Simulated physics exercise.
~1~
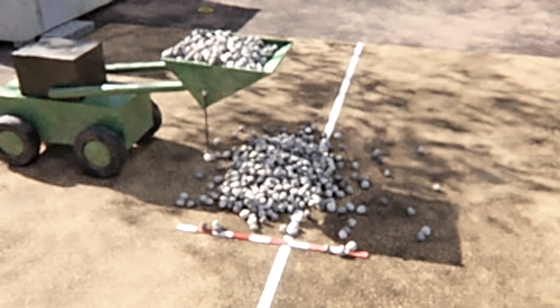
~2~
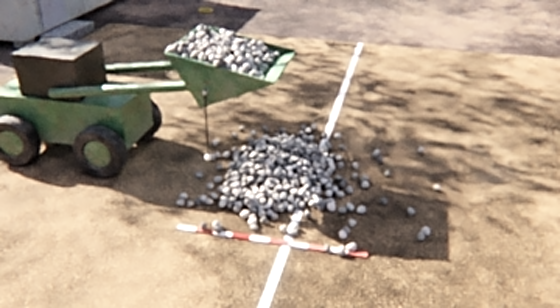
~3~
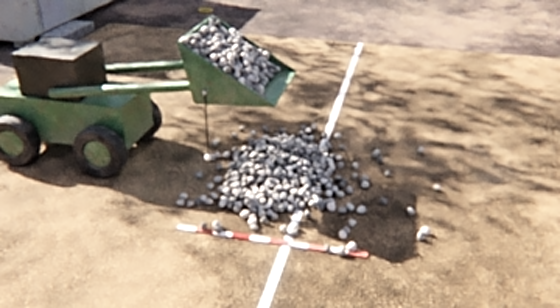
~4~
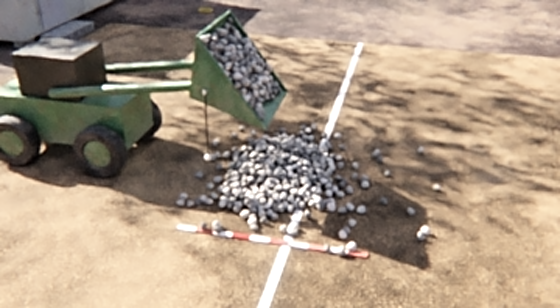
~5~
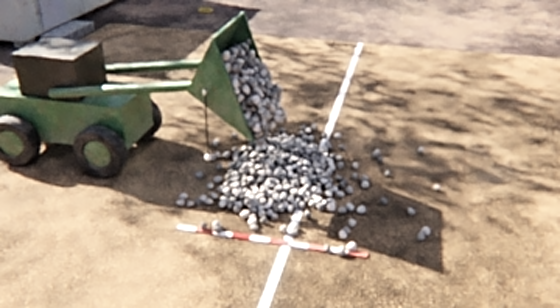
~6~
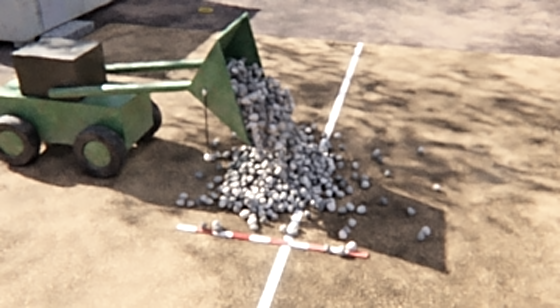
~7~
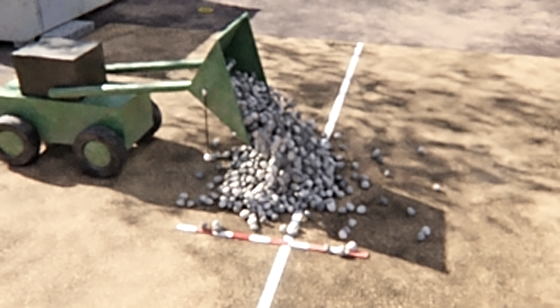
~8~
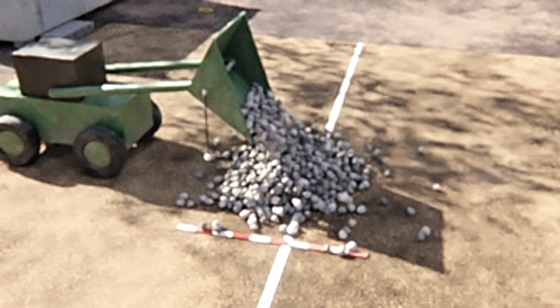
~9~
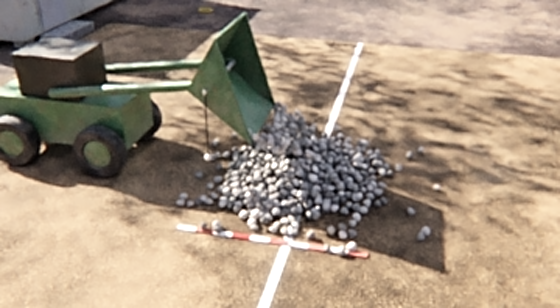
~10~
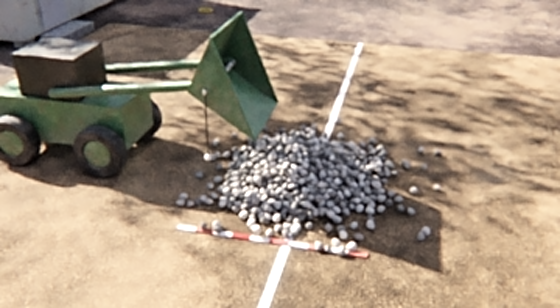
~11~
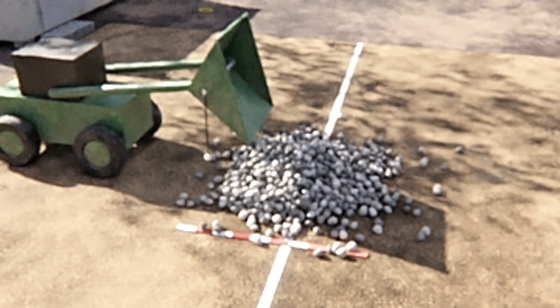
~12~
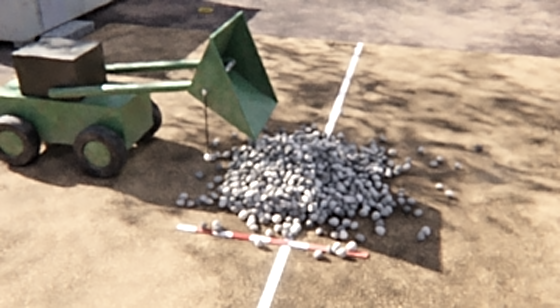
A green loader's bucket tips forward and empties its grey stones, widening the pile across the white line.
